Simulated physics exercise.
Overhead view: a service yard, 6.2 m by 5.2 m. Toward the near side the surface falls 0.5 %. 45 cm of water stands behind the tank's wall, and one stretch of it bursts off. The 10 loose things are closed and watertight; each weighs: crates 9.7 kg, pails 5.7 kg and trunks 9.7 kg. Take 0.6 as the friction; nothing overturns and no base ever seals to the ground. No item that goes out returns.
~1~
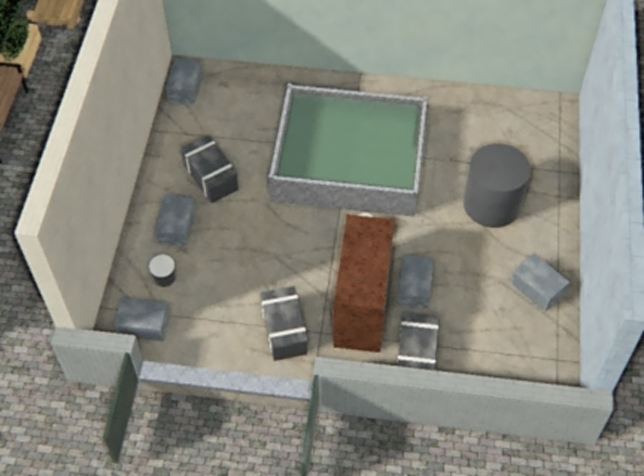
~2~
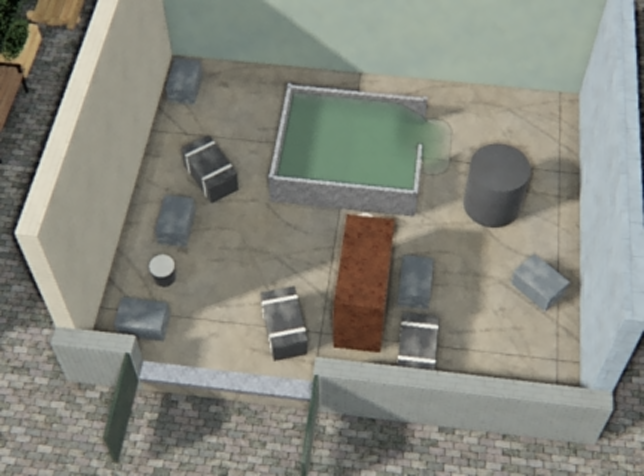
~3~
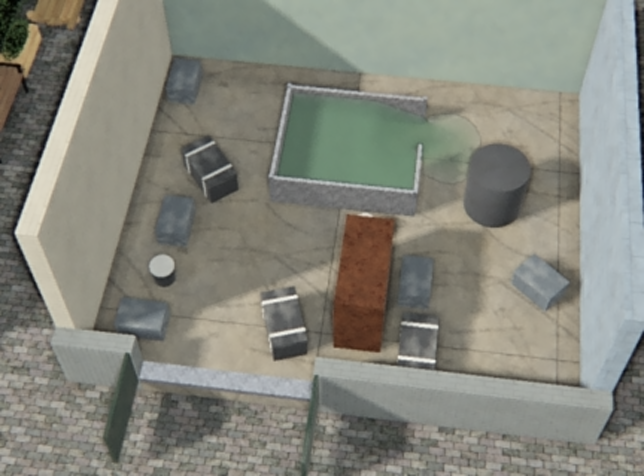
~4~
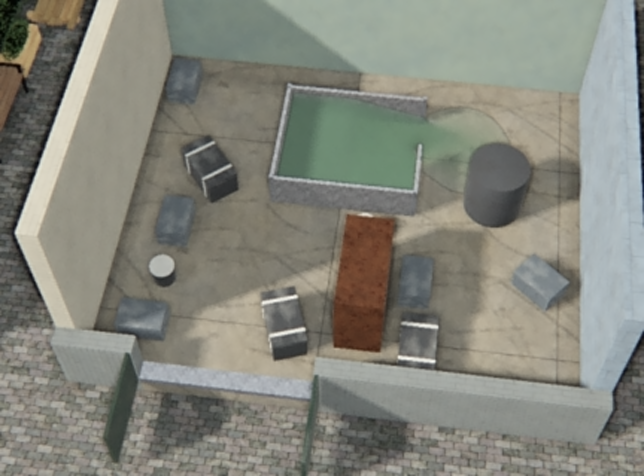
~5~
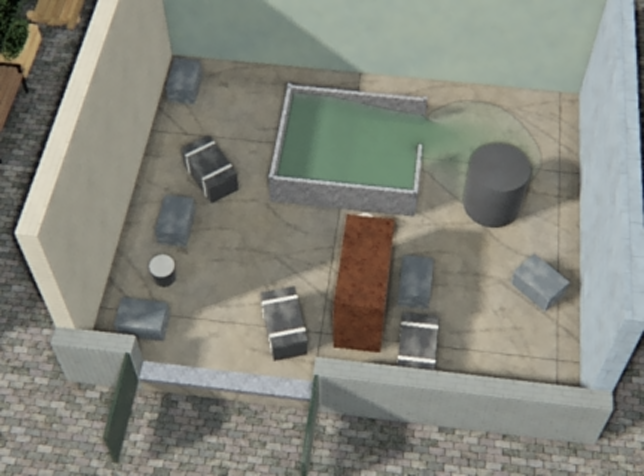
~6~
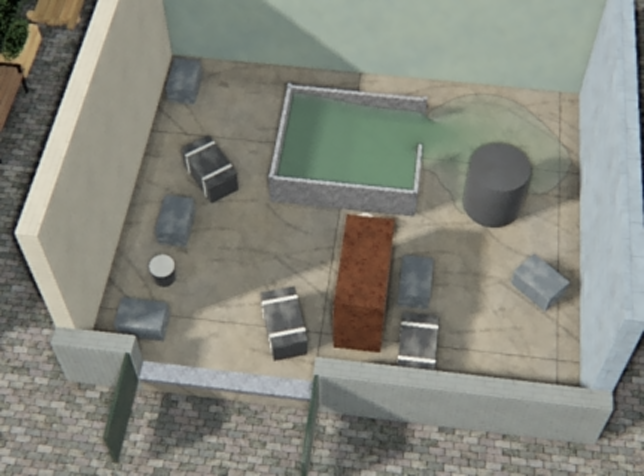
The clip shows an overhead view of a walled yard with a raised green pool, a brown block and scattered grey objects. Part of the pool's right rim opens, and water spreads rightward around a dark cylinder while the objects stay still.
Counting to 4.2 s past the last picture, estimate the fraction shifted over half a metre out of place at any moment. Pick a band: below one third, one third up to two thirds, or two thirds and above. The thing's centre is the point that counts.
The share is below one third.
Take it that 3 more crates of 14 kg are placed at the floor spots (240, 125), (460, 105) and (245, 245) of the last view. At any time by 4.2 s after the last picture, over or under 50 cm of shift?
Going through them, I'd say falls short, exceeds it and finally falls short.
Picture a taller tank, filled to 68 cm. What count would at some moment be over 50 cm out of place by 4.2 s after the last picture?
You'd get 1 in that case.
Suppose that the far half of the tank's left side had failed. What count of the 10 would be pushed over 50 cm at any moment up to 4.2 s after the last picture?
The answer then is 4.
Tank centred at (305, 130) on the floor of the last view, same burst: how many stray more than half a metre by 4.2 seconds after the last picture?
Then 1 of them would.
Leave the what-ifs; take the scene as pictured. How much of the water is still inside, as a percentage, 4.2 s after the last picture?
Roughly 100 percent.
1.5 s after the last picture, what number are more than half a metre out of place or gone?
I make it 0 by then.
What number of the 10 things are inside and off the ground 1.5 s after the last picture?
At that instant the tally stands at 0.
Then, 0.4 s after the last picture 0 of 10 are over 50 cm from their spots; 0 afloat.
Then, 1.5 s after the last picture 0 of 10 are over 50 cm from their spots; 0 afloat.
Then, 2.8 s after the last picture 1 of 10 are over 50 cm from their spots; 0 afloat.
Then, 4.2 s after the last picture 1 of 10 are over 50 cm from their spots, and 1 have been at some point; 1 afloat.
